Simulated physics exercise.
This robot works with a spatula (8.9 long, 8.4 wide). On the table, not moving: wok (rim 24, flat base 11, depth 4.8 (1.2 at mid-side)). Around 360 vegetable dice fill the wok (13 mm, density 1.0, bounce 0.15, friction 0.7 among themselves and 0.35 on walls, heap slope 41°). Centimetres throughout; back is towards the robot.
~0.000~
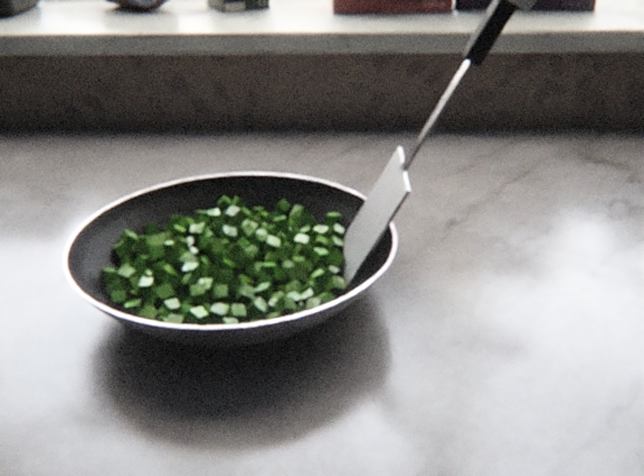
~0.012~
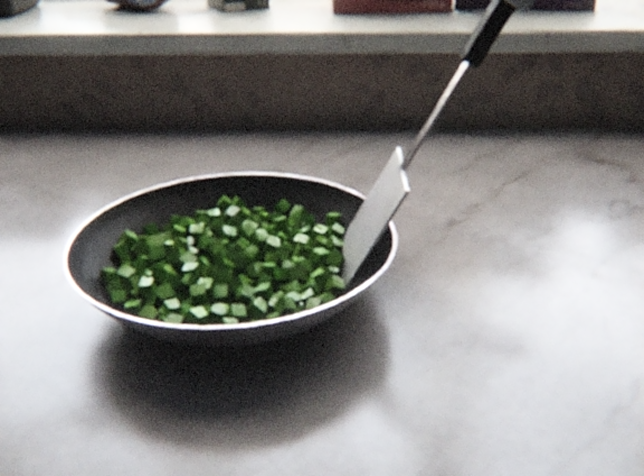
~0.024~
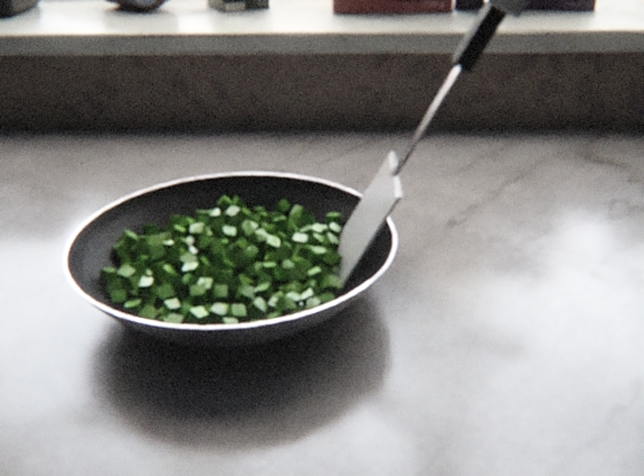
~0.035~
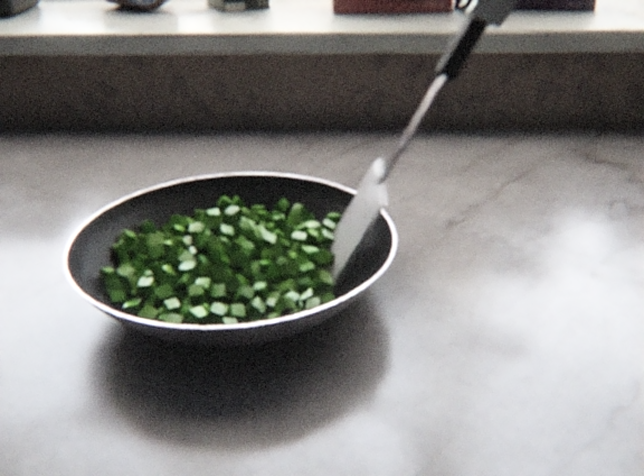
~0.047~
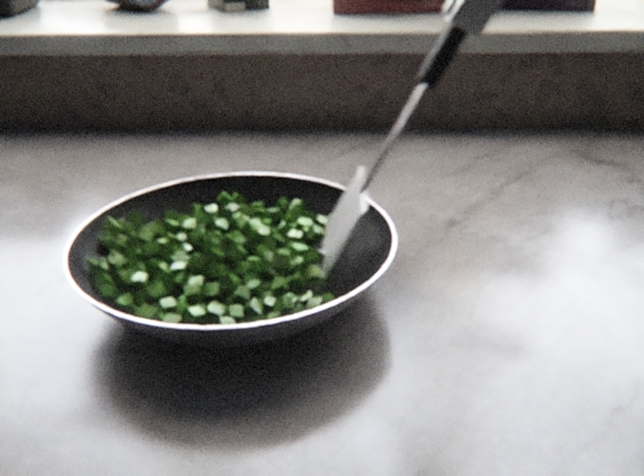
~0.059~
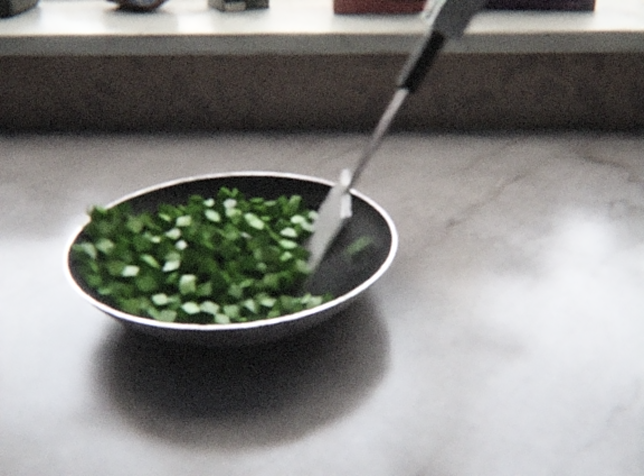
A spatula moves left inside a dark wok, pushing diced green vegetables toward the left rim.
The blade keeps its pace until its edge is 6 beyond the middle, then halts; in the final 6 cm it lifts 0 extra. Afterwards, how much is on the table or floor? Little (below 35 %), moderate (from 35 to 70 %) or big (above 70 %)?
On the table or floor the share is moderate, from 35 to 70 %.
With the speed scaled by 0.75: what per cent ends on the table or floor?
About 35 per cent.
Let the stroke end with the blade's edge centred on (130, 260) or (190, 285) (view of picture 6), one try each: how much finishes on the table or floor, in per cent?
Some 65 and 25 per cent.
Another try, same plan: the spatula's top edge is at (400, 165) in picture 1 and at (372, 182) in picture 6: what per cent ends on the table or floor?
Some 30 per cent.
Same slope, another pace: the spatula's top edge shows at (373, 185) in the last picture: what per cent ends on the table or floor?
Some 35 per cent.
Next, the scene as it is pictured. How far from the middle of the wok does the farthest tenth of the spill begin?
Roughly 35 cm.
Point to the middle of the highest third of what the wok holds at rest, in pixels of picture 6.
Around (134, 248).
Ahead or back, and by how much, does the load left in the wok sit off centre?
Roughly 4.0 cm ahead.
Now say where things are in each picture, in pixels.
The spatula top edge at (404, 167), sloping 62°; upper third of the load around (235, 257), from x 110 to 340, top at y 205; 361 in the wok, in the first picture.
The spatula top edge at (403, 168), sloping 62°; upper third of the load around (235, 257), from x 110 to 335, top at y 205, in the second picture.
The spatula top edge at (395, 173), sloping 62°; upper third of the load around (235, 256), from x 110 to 335, top at y 205, in the third picture.
The spatula top edge at (381, 181), sloping 62°; upper third of the load around (235, 253), from x 110 to 335, top at y 205, in the fourth picture.
The spatula top edge at (363, 187), sloping 62°; upper third of the load around (223, 248), from x 95 to 335, top at y 200, in the fifth picture.
The spatula top edge at (346, 191), sloping 62°; upper third of the load around (205, 245), from x 80 to 360, top at y 195; 361 in the wok, in the sixth picture.
After 0.09 s, sloping 62°, highest piece 11 above the table; 350 in the wok, 11 on the blade or in flight.
After 0.12 s, sloping 62°, highest piece 17 above the table; 332 in the wok, 29 on the blade or in flight.
After 0.34 s, sloping 62°, highest piece 37 above the table; 203 in the wok, 139 on the table or floor, 19 on the blade or in flight.
After 1.39 s, sloping 62°, highest piece 6 above the table; 202 in the wok, 159 on the table or floor.
In the end, 202 in the wok, 159 on the table or floor. That is 44 % on the table or floor.
